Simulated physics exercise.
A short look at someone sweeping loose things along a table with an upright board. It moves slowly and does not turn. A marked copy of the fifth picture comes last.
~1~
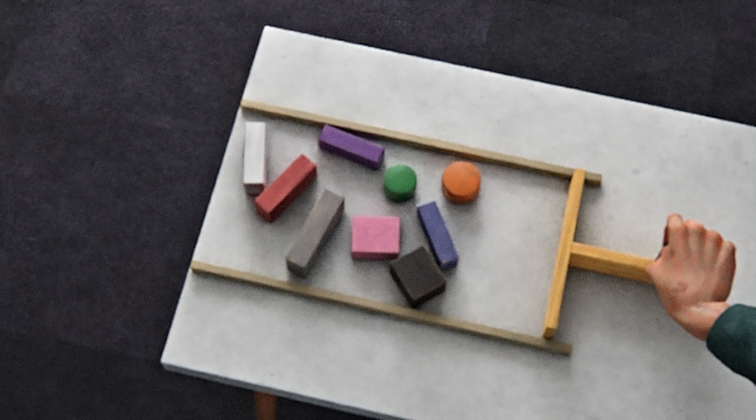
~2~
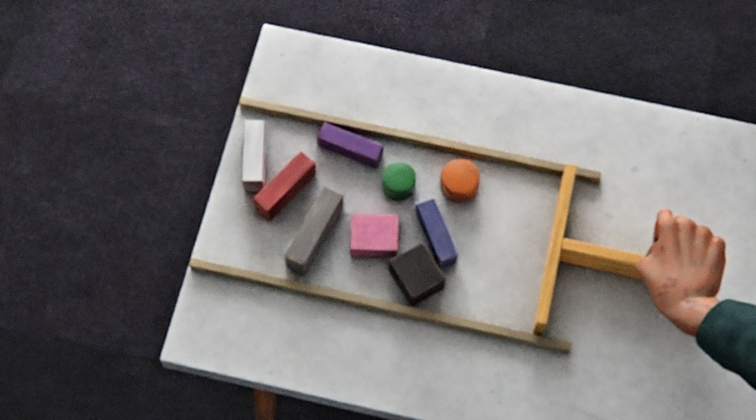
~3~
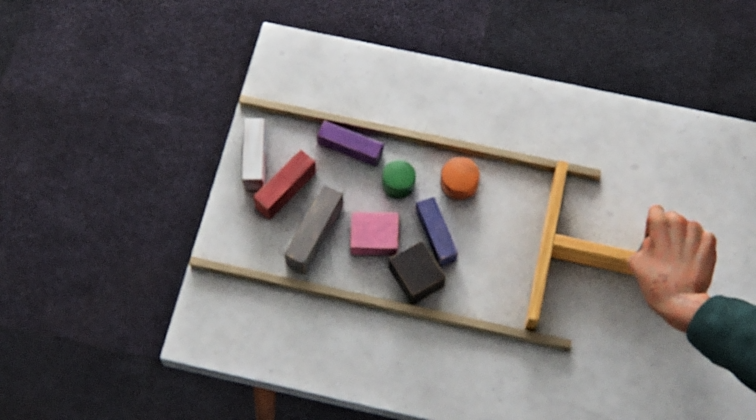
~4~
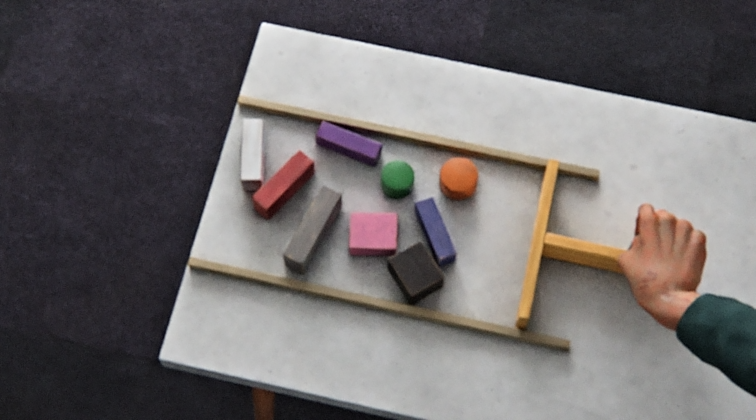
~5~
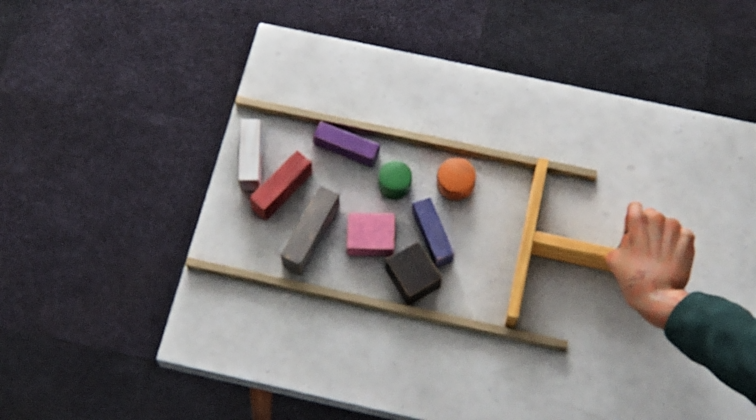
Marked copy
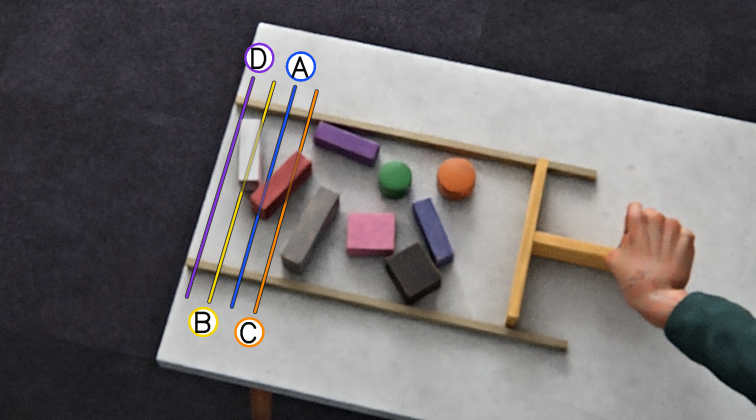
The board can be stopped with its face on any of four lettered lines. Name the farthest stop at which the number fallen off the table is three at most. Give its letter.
Stop at C.
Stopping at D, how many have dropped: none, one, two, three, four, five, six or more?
Six or more.
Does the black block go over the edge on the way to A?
No.
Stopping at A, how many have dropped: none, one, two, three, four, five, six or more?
Four.
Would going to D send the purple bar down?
By then, yes.
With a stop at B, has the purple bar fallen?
Yes.
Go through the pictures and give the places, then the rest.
The first picture shows orange tin (461, 183); purple bar (351, 148); green tin (400, 183).
The second picture shows board (557, 242); pink block (375, 236).
The third picture shows board (549, 238); red bar (285, 185).
The fourth picture shows board (539, 237); black block (416, 273).
The fifth picture shows board (529, 235); orange tin (456, 179); purple bar (346, 145); green tin (395, 180).
On the copy, A at (265, 193); B at (243, 188); C at (287, 197); D at (221, 183).
On C. First, board (441, 216); black block (394, 269); orange tin (427, 173).
Then, board (355, 198); white stick (244, 154); red bar (257, 178).
Finally, board (290, 184); white stick over the edge; red bar over the edge; three fallen.
By contrast, A drops four; B drops six; D drops nine.
